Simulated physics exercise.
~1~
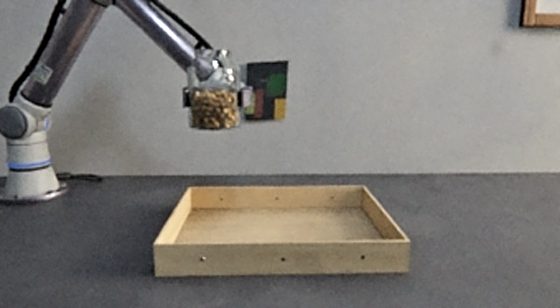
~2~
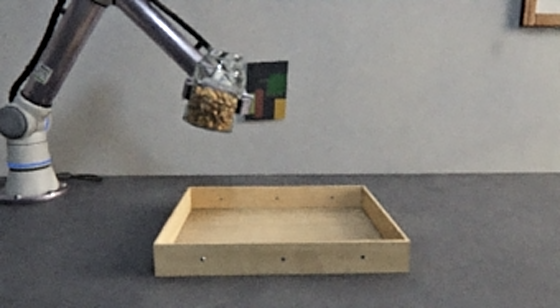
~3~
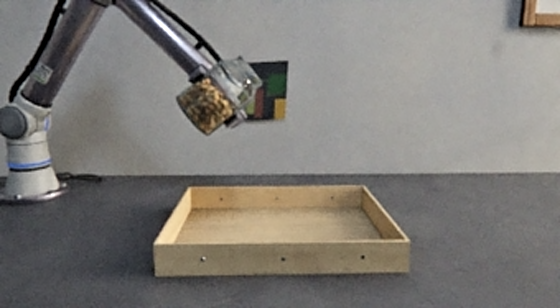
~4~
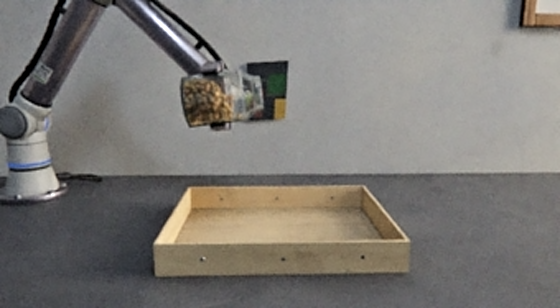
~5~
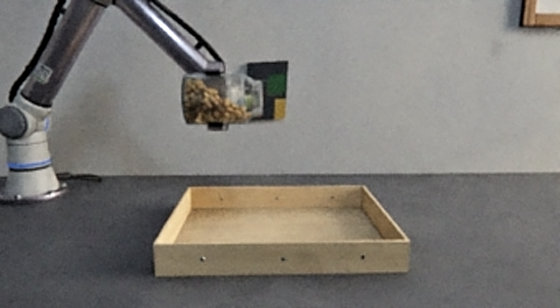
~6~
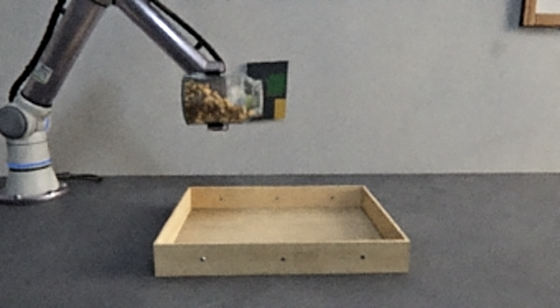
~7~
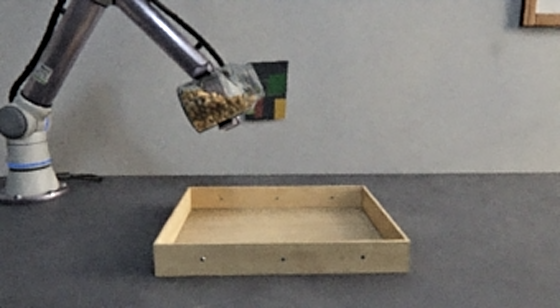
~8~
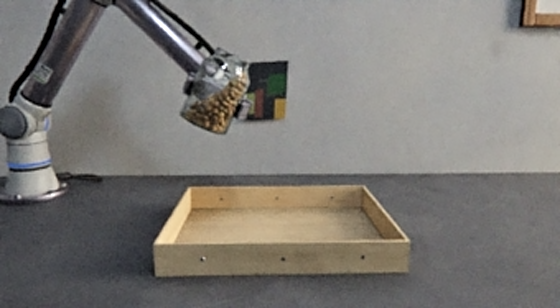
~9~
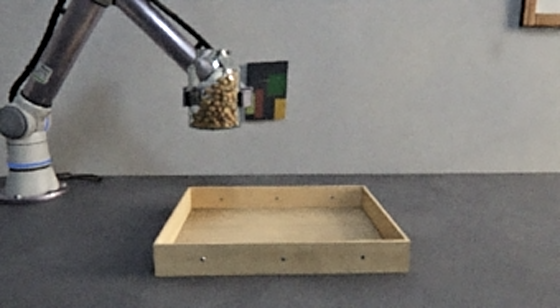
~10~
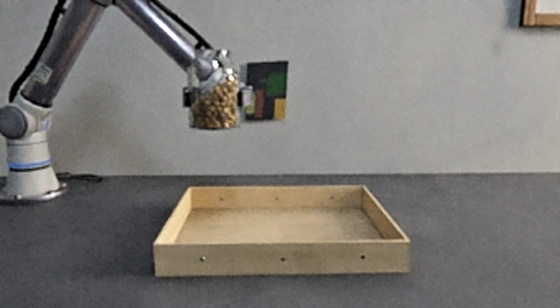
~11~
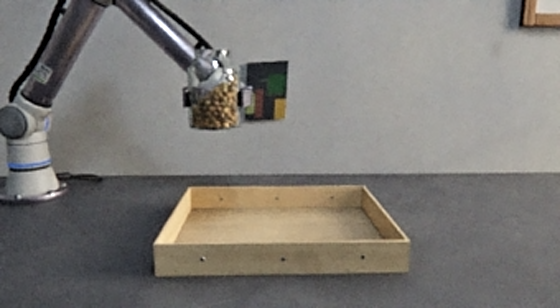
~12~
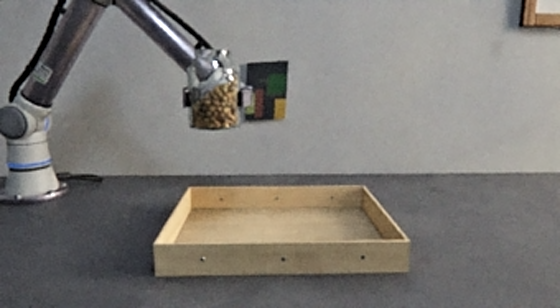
A robot arm holding a clear jar of dried chickpeas above a shallow wooden tray tipped it onto its side, held it there briefly, then turned it upright again, with the chickpeas still inside and the tray left empty.
